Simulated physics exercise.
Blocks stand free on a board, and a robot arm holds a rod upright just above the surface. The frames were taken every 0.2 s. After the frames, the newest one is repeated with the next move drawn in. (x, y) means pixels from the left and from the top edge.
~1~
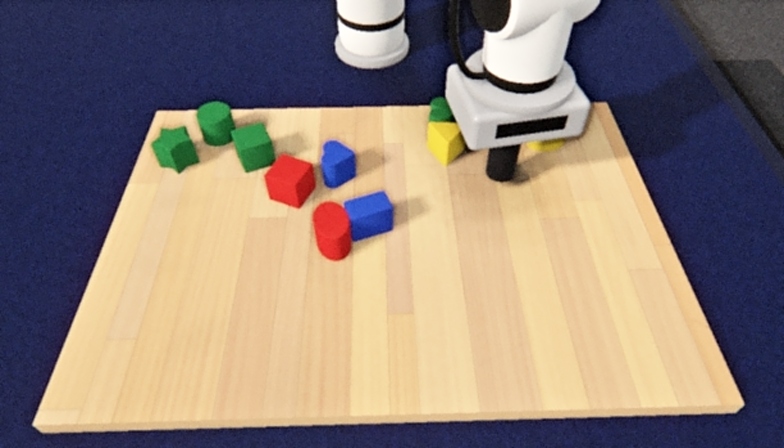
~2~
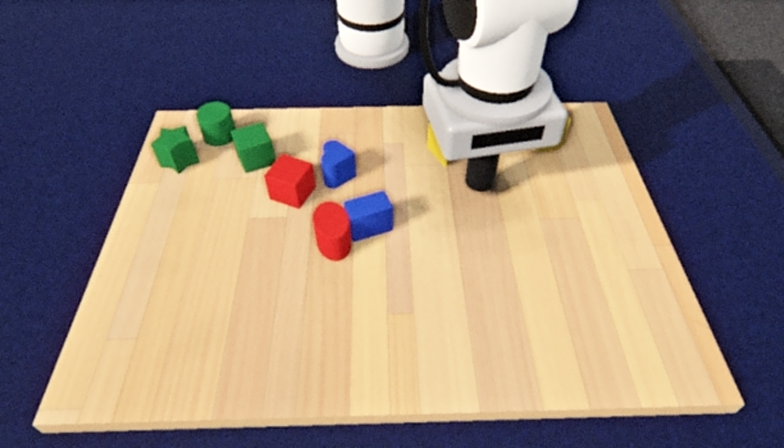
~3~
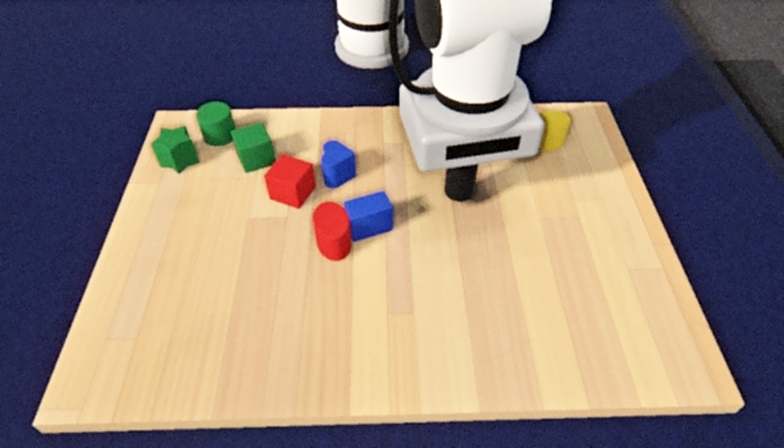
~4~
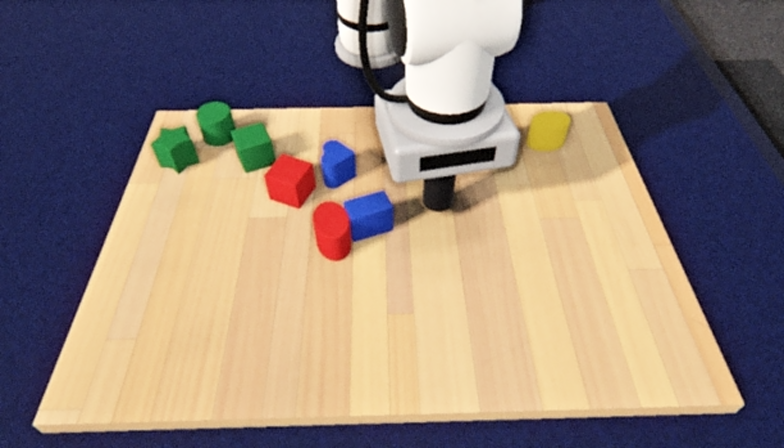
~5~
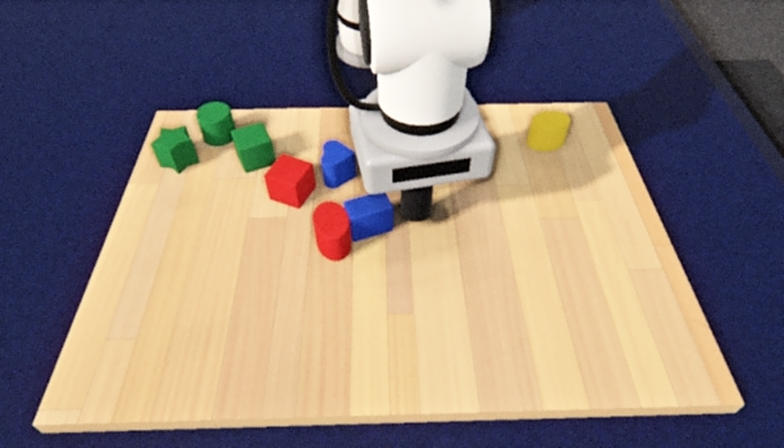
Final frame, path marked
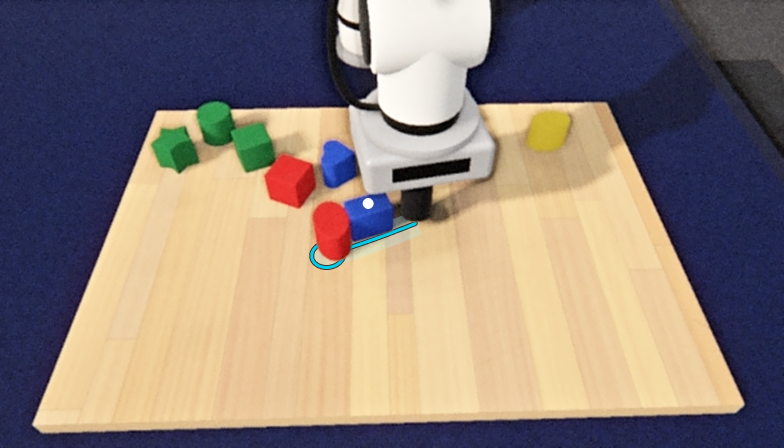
A white robot arm holding a black rod upright glides left and slightly nearer over a pale wooden board on a dark blue surface, seen from above by a still camera. Green blocks sit at the upper left, with red and blue ones nearer the middle and yellow at the upper right. The rod nears the blue oblong beside the red oval piece, and no block moves.
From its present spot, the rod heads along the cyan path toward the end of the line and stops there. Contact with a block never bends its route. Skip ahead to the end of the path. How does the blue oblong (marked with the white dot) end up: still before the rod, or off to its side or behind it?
At the end of the path, the rod has already lost the blue oblong, which lies beside or behind it.
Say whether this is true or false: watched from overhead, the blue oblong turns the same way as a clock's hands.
The statement is true.
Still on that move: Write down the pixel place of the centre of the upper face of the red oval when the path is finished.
Around pixel (286, 221).
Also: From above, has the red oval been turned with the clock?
It seems not.
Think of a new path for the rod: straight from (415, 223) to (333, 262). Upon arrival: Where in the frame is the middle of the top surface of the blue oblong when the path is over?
Just about (324, 207).
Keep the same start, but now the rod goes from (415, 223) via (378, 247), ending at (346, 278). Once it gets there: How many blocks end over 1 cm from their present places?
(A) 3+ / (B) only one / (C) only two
That would be C.
The line goes from (415, 223) to (328, 255); the dot is on the blue oblong.
On the path given first. One third of the way, rod at (386, 223); red oval at (307, 221), turned 15° anticlockwise; blue oblong at (347, 206), turned 20° clockwise.
Two thirds of the way, rod at (356, 233); red oval at (292, 221), turned 35° anticlockwise; blue oblong at (323, 207), turned 55° clockwise.
At the end, rod at (326, 243); red square piece unmoved; red oval at (286, 221), turned 35° anticlockwise; blue oblong at (313, 203), turned 75° clockwise.
